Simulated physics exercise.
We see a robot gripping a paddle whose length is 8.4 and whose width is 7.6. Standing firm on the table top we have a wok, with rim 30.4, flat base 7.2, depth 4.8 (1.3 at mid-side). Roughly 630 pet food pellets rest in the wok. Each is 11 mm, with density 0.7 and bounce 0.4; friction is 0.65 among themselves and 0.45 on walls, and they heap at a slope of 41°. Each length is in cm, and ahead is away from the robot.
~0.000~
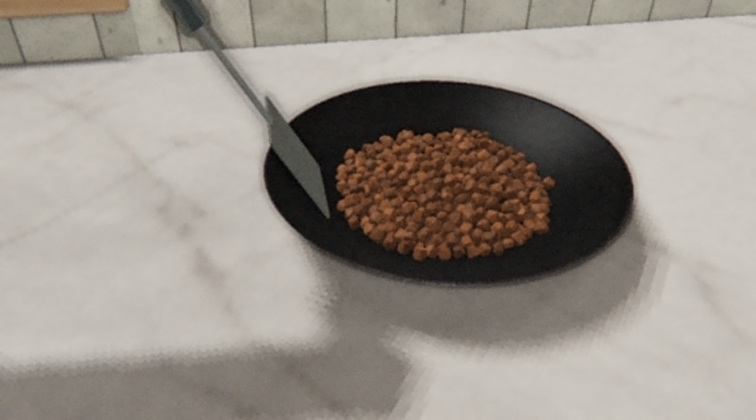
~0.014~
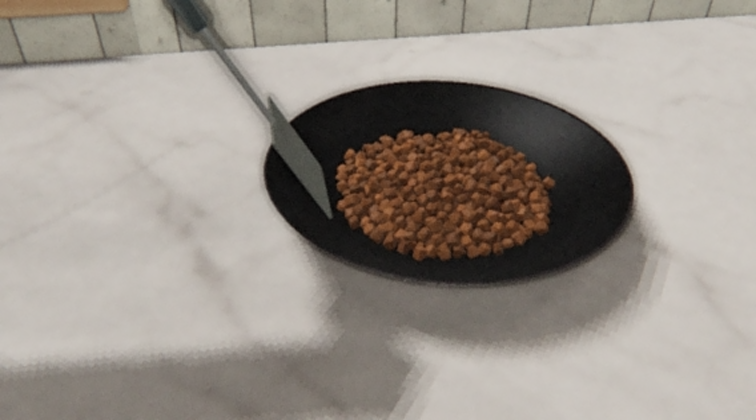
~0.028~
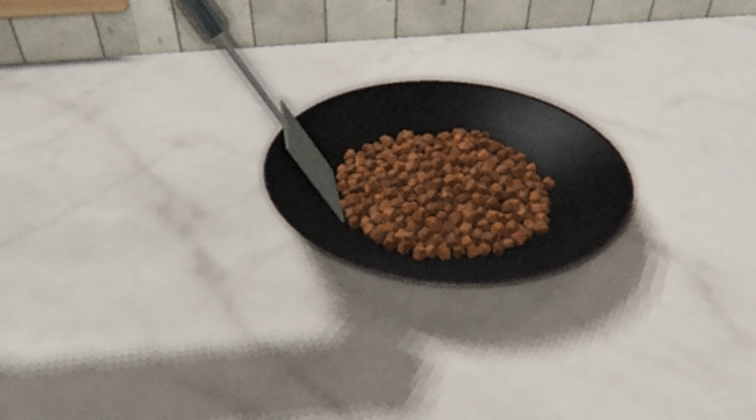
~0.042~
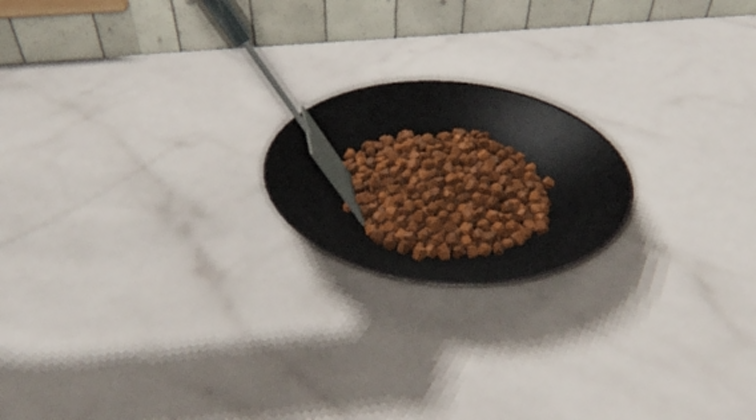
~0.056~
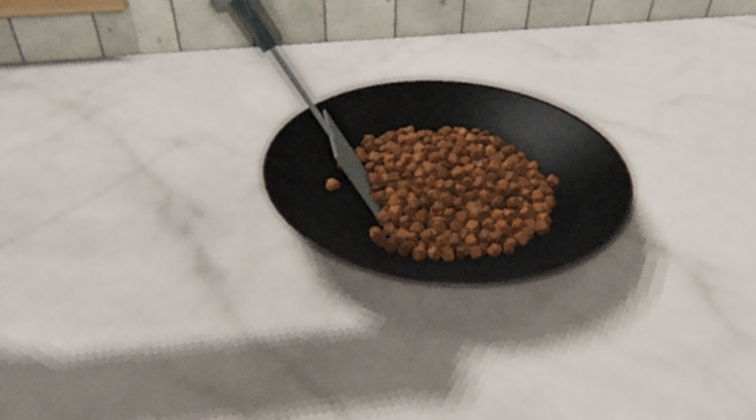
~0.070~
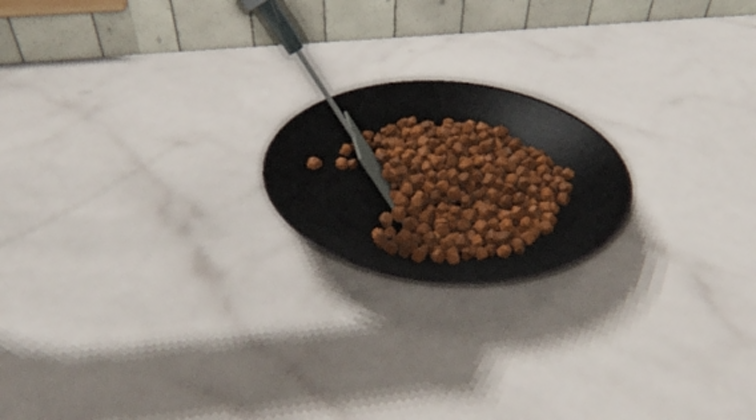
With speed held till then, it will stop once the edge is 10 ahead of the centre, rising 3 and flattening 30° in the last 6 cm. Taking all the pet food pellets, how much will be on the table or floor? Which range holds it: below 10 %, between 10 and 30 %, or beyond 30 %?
The range beyond 30 %.
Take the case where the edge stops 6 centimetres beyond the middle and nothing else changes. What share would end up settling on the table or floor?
Changed stop: Approx. 15 %.
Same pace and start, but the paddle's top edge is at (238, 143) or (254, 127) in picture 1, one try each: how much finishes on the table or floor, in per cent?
I'd say near 35 per cent for the first and near 40 per cent for the second.
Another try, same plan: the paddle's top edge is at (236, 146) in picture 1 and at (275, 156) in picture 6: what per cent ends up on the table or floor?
Some 25 per cent.
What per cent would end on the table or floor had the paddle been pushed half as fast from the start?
Estimate: Near 25 %.
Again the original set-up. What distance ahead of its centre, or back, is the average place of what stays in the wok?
Roughly 4.5 centimetres ahead.
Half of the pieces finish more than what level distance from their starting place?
I'd put it at close to 9 centimetres.
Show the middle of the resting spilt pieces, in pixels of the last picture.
Centre of the spill: Approx. (729, 172).
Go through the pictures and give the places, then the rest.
The first picture shows paddle top edge at (268, 118), sloping 62°; upper third of the load around (446, 174), from x 340 to 550, top at y 135; 629 in the wok.
The second picture shows paddle top edge at (270, 119), sloping 62°; upper third of the load around (446, 174), from x 340 to 550, top at y 135.
The third picture shows paddle top edge at (284, 123), sloping 62°; upper third of the load around (446, 174), from x 340 to 550, top at y 135.
The fourth picture shows paddle top edge at (306, 128), sloping 62°; upper third of the load around (442, 174), from x 345 to 550, top at y 135.
The fifth picture shows paddle top edge at (330, 132), sloping 62°; upper third of the load around (444, 169), from x 335 to 550, top at y 130.
The sixth picture shows paddle top edge at (352, 134), sloping 62°; upper third of the load around (455, 161), from x 315 to 570, top at y 120; 629 in the wok.
After 0.10 s, sloping 62°, highest piece 11 above the table; 628 in the wok, 1 on the blade or in flight.
After 0.14 s, sloping 56°, highest piece 15 above the table; 626 in the wok, 3 on the blade or in flight.
After 0.36 s, sloping 32°, highest piece 12 above the table; 386 in the wok, 174 on the table or floor, 69 on the blade or in flight.
After 1.41 s, sloping 32°, highest piece 5 above the table; 385 in the wok, 244 on the table or floor.
At rest, 385 in the wok, 244 on the table or floor. That is 39 % on the table or floor.
